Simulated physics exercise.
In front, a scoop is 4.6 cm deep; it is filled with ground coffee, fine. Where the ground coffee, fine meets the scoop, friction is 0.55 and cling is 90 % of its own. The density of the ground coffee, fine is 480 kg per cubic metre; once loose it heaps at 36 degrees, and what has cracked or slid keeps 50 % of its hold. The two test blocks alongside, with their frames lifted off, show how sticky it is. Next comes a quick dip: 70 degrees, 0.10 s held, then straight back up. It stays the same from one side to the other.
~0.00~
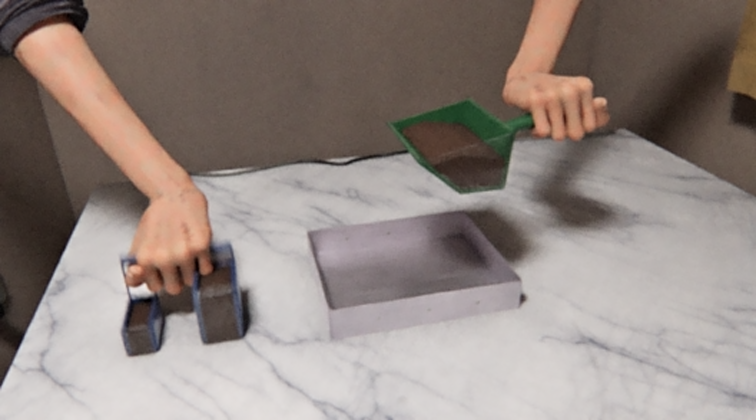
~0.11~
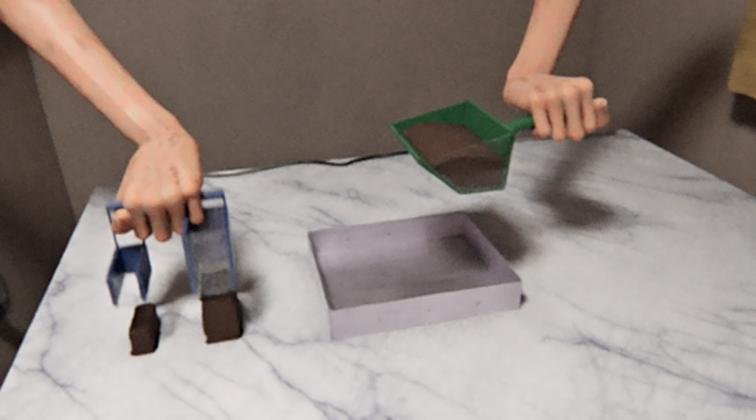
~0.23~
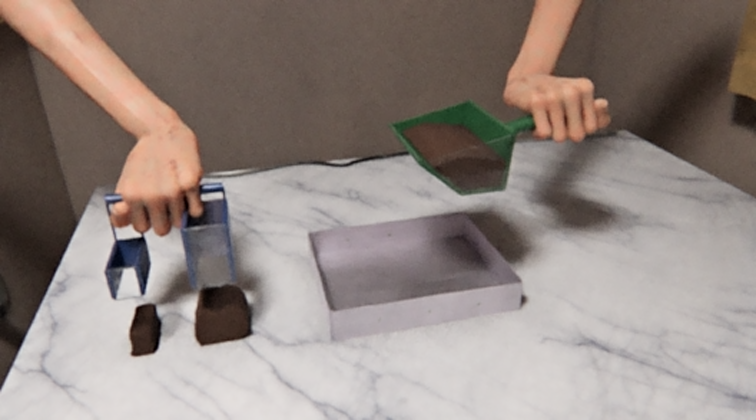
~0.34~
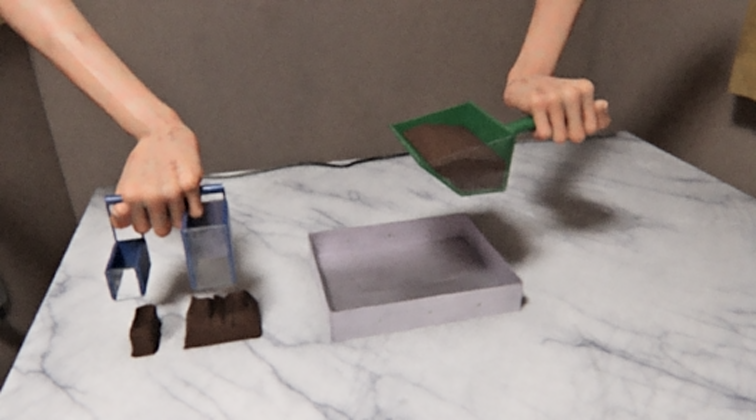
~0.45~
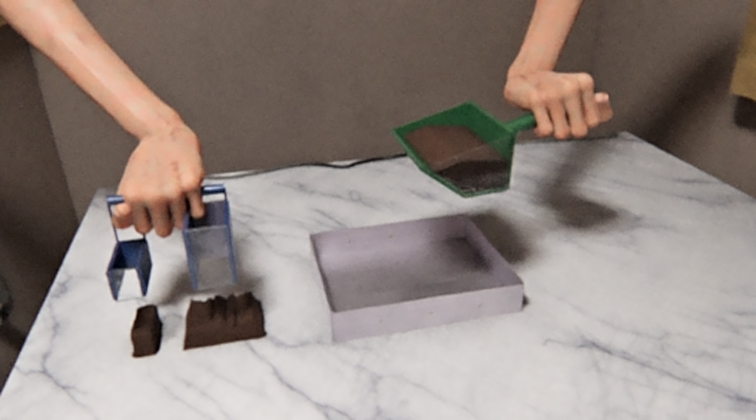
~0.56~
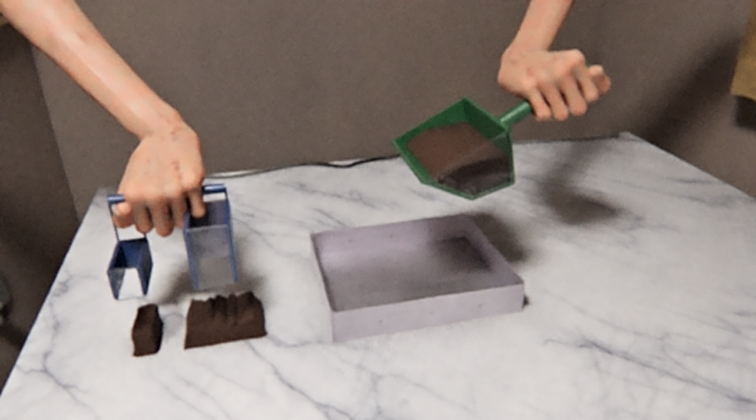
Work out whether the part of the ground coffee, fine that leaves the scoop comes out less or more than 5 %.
It comes out less.
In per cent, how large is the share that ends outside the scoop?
About 0 per cent.
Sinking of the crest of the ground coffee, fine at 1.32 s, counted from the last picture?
0.0 cm.
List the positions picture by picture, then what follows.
In the first picture, lip at (422, 159), tilt 0 degrees; crest of the ground coffee, fine at (462, 157); block heights 3.3 cm, 7.0 cm (left to right).
In the second picture, lip at (422, 160), tilt 0 degrees; crest of the ground coffee, fine at (462, 157); block heights 3.3 cm, 6.6 cm (left to right).
In the third picture, lip at (423, 161), tilt 0 degrees; crest of the ground coffee, fine at (463, 158); block heights 3.3 cm, 5.0 cm (left to right).
In the fourth picture, lip at (423, 162), tilt 0 degrees; crest of the ground coffee, fine at (463, 159); block heights 3.3 cm, 3.5 cm (left to right).
In the fifth picture, lip at (423, 166), tilt 3 degrees; crest of the ground coffee, fine at (461, 162); block heights 3.3 cm, 3.2 cm (left to right).
In the sixth picture, lip at (424, 179), tilt 16 degrees; crest of the ground coffee, fine at (503, 157); block heights 3.3 cm, 3.2 cm (left to right).
After 0.91 s, the scoop is at 58 degrees and 0 % has left it.
After 1.32 s, the scoop is at 64 degrees and 0 % has left it.
After 1.73 s, the scoop is at 15 degrees and 0 % has left it.
After 2.14 s, the scoop is at 0 degrees and 0 % has left it.
After 2.24 s, the scoop is at 0 degrees and 0 % has left it.
